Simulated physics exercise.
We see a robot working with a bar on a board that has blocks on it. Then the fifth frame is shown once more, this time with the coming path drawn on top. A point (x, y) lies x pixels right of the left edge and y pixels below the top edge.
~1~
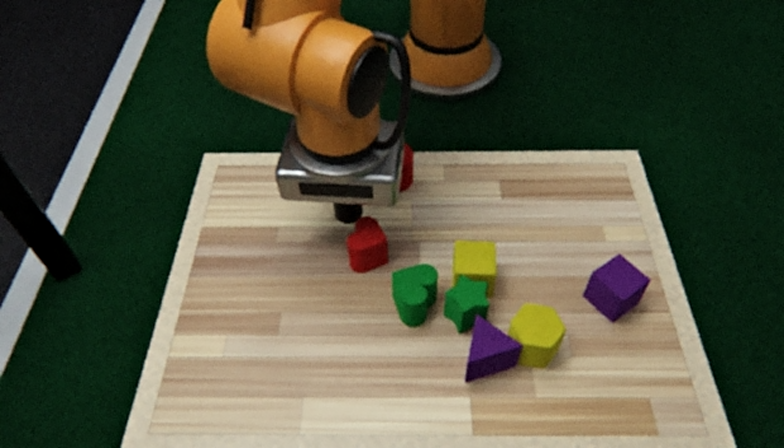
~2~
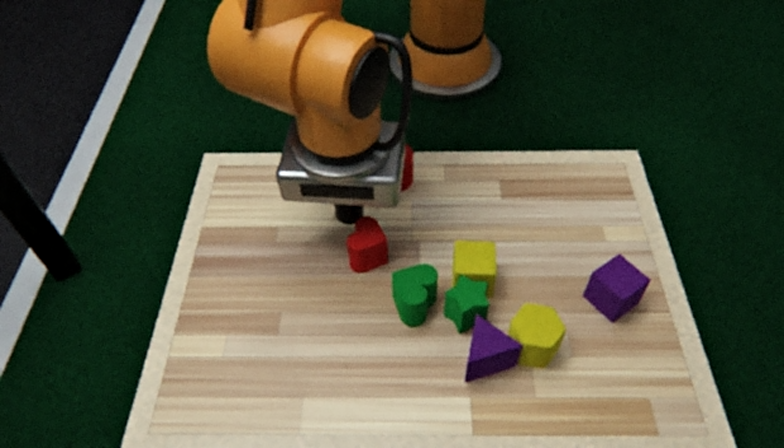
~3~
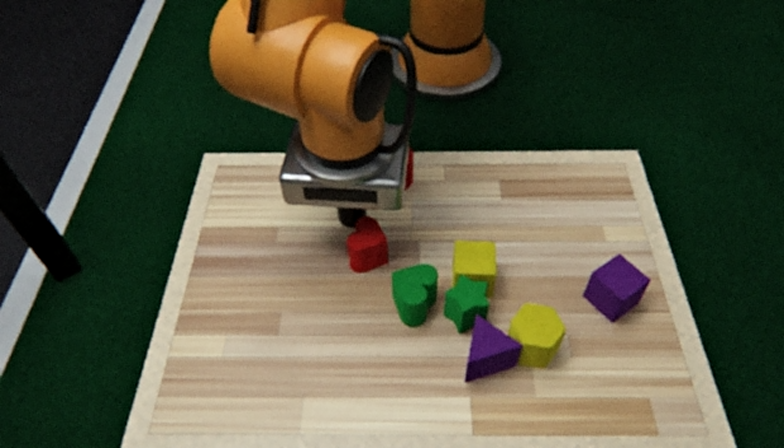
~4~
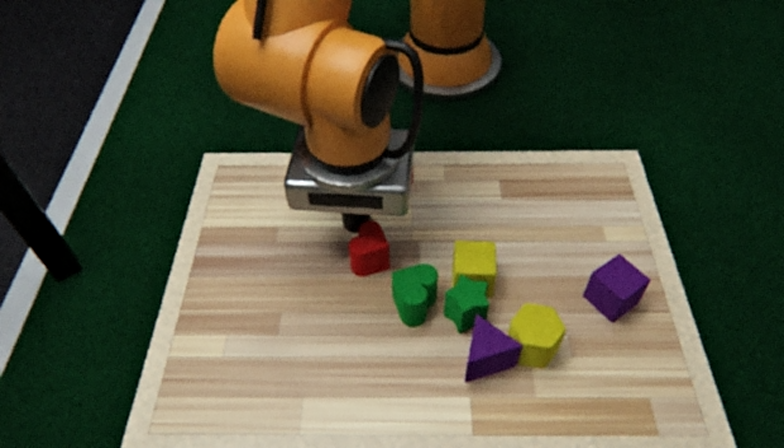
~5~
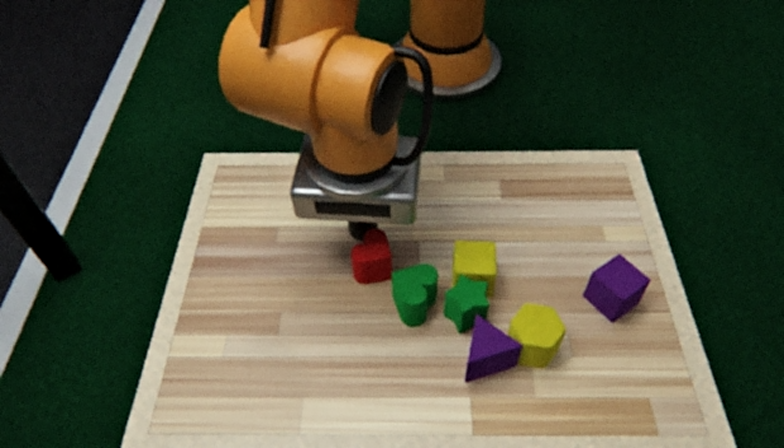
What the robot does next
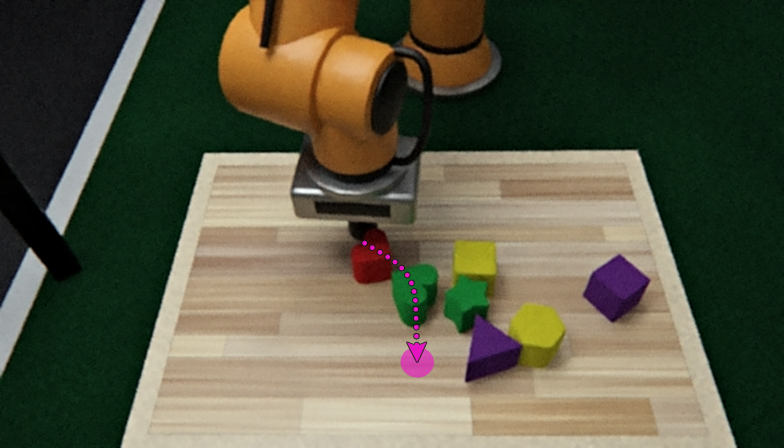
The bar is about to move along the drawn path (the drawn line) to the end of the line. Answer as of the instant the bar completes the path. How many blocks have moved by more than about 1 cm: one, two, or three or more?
Moved: Exactly two.
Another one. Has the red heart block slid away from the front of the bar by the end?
Final answer: Yes.
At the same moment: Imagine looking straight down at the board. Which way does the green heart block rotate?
Twists anticlockwise.
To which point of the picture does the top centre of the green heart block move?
It is at (419, 384).
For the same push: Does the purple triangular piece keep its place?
In short: Yes.
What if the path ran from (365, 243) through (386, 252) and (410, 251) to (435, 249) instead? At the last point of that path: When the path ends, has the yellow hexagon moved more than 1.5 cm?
Answer: No.
Path on the board, from (365, 243) by way of (403, 269) and (416, 312) to (417, 362).
The first path, step by step. One third of the way, bar (403, 257); red heart block (387, 267), turned 90° clockwise; green heart block (416, 291), turned 20° anticlockwise.
Two thirds of the way, bar (416, 300); red heart block (386, 284); green heart block (419, 328), turned 35° anticlockwise.
At the end, bar (417, 350); red heart block (386, 284), turned 160° clockwise; green heart block (419, 384), turned 30° anticlockwise; green star in place; purple triangular piece in place.
